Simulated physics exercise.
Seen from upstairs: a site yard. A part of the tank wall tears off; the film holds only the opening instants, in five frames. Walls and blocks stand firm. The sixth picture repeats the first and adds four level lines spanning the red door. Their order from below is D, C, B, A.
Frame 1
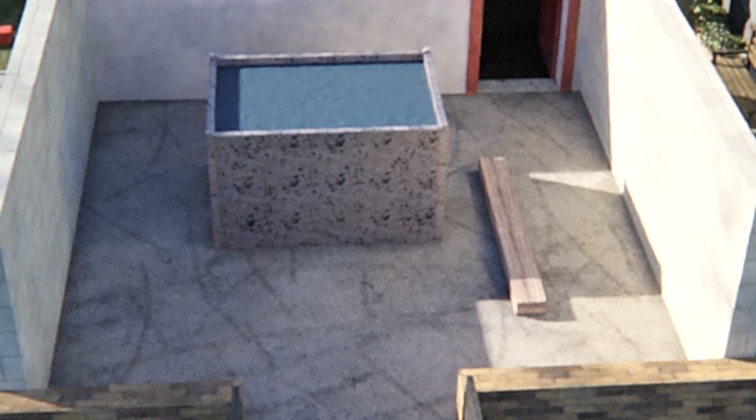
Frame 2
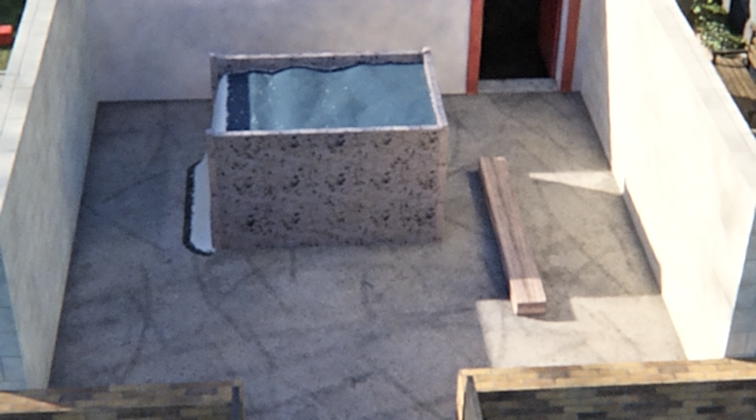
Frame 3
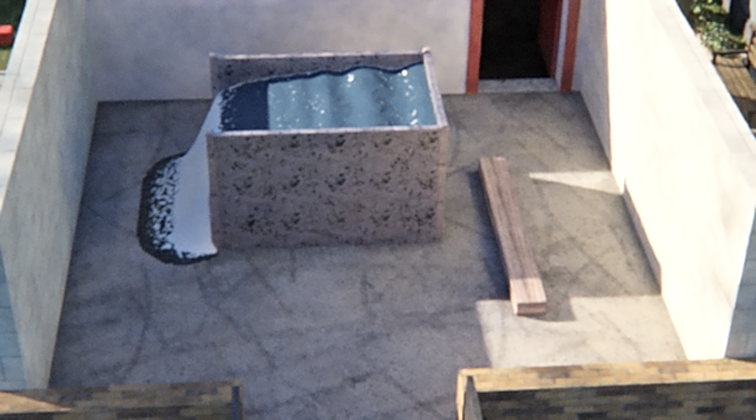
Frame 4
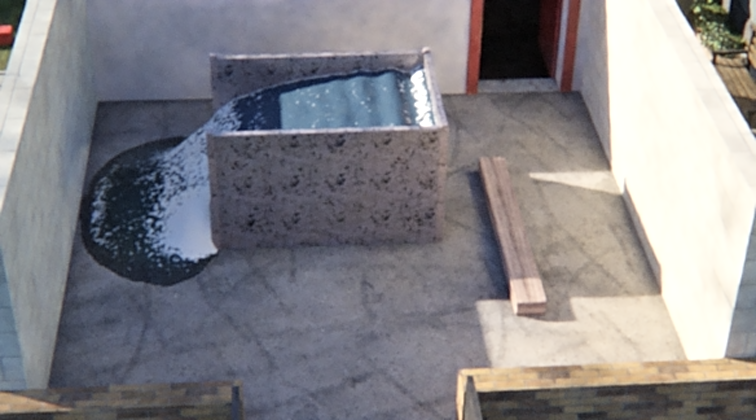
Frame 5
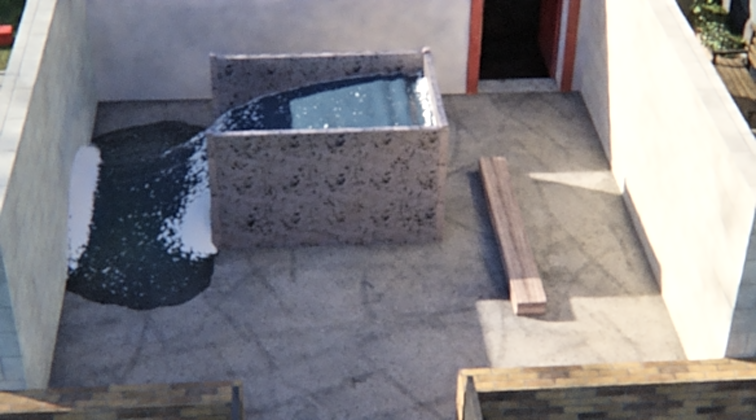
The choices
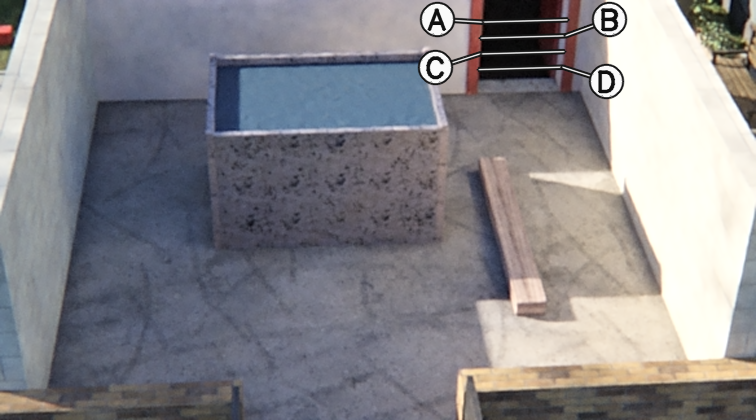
In a walled yard, water pours from the tank's left side and spreads across the ground.
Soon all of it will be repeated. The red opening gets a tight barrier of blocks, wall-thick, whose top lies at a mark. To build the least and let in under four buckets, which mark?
Choose D.
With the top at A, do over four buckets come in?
No, that is safe.
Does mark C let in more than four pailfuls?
No, not at all.
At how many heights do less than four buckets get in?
All four.
In white, A at (524, 21); B at (523, 36); C at (522, 52); D at (520, 68); from the bottom up D, C, B, A.
Choosing A, nothing gets over.
Choosing B, nothing gets over.
Choosing C, nothing gets over.
Choosing D, a splash gets over, under a bucket.
